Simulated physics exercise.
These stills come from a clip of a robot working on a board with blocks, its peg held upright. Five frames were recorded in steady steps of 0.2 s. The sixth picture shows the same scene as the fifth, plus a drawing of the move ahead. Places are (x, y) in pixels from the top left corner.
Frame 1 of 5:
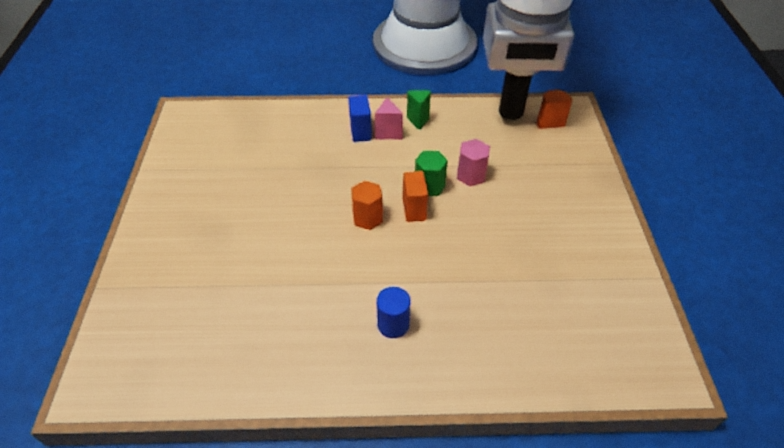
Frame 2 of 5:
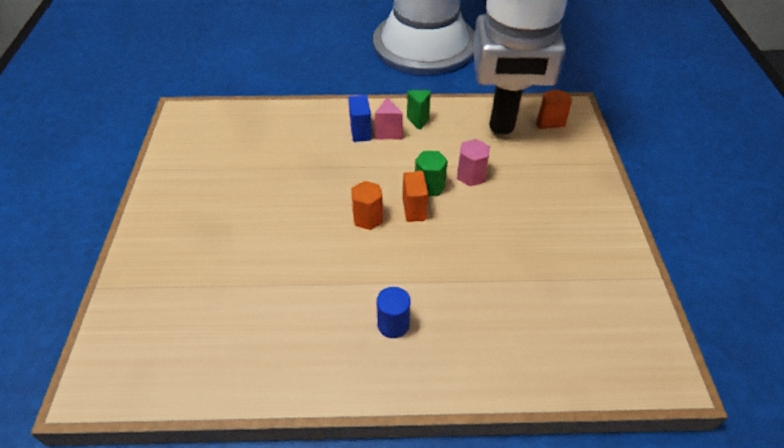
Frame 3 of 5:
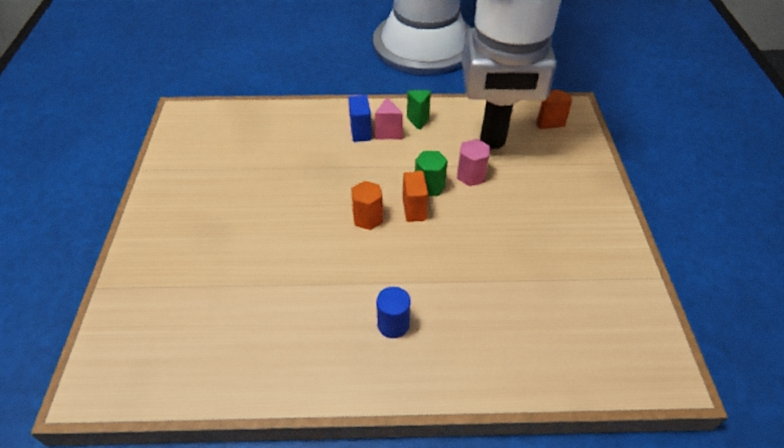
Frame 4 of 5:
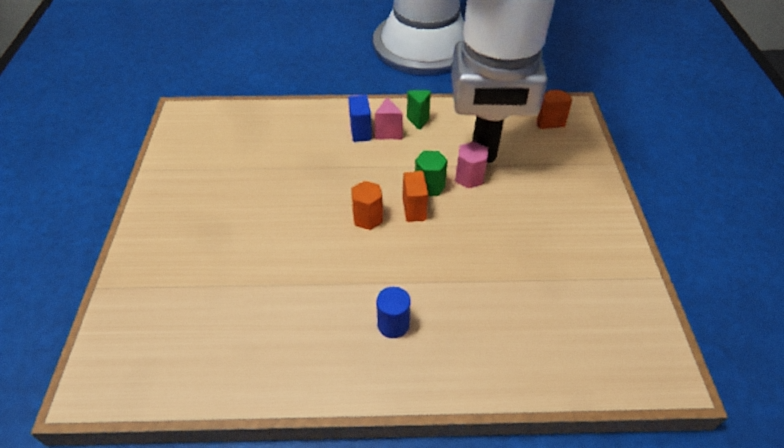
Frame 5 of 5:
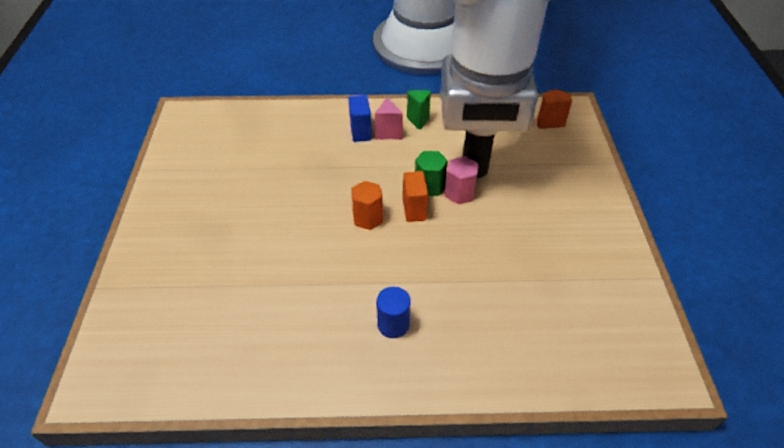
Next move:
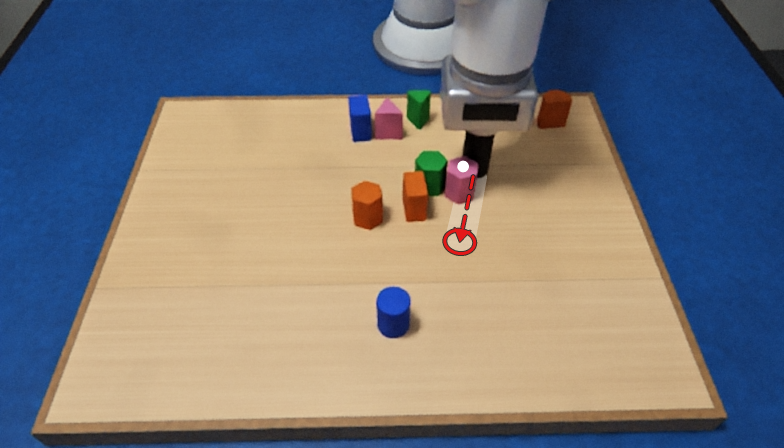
A robot arm moves its black peg down and left, nudging the pink six-sided block slightly.
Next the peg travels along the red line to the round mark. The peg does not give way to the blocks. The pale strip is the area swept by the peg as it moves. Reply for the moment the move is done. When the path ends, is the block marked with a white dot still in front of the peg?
I expect not.
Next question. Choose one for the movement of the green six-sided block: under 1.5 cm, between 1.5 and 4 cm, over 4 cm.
The displacement of the green six-sided block is below 1.5 cm.
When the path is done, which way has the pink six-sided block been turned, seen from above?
From the top, the block rotates clockwise.
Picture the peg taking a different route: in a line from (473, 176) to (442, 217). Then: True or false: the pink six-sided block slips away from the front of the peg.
Answer: False.
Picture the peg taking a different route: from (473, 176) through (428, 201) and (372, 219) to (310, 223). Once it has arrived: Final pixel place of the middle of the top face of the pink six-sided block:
When the path ends, it will be at (443, 196).
Path on the board, from (473, 176) directly to (460, 242); the dot is on the pink six-sided block.
On the path given first. One third of the way, peg at (470, 190); pink six-sided block at (452, 185), turned 20° clockwise.
Two thirds of the way, peg at (466, 212); pink six-sided block at (438, 200), turned 55° clockwise.
At the end, peg at (461, 235); orange oblong block at (412, 184), turned 15° clockwise; green six-sided block in place; pink six-sided block at (432, 206), turned 85° clockwise.
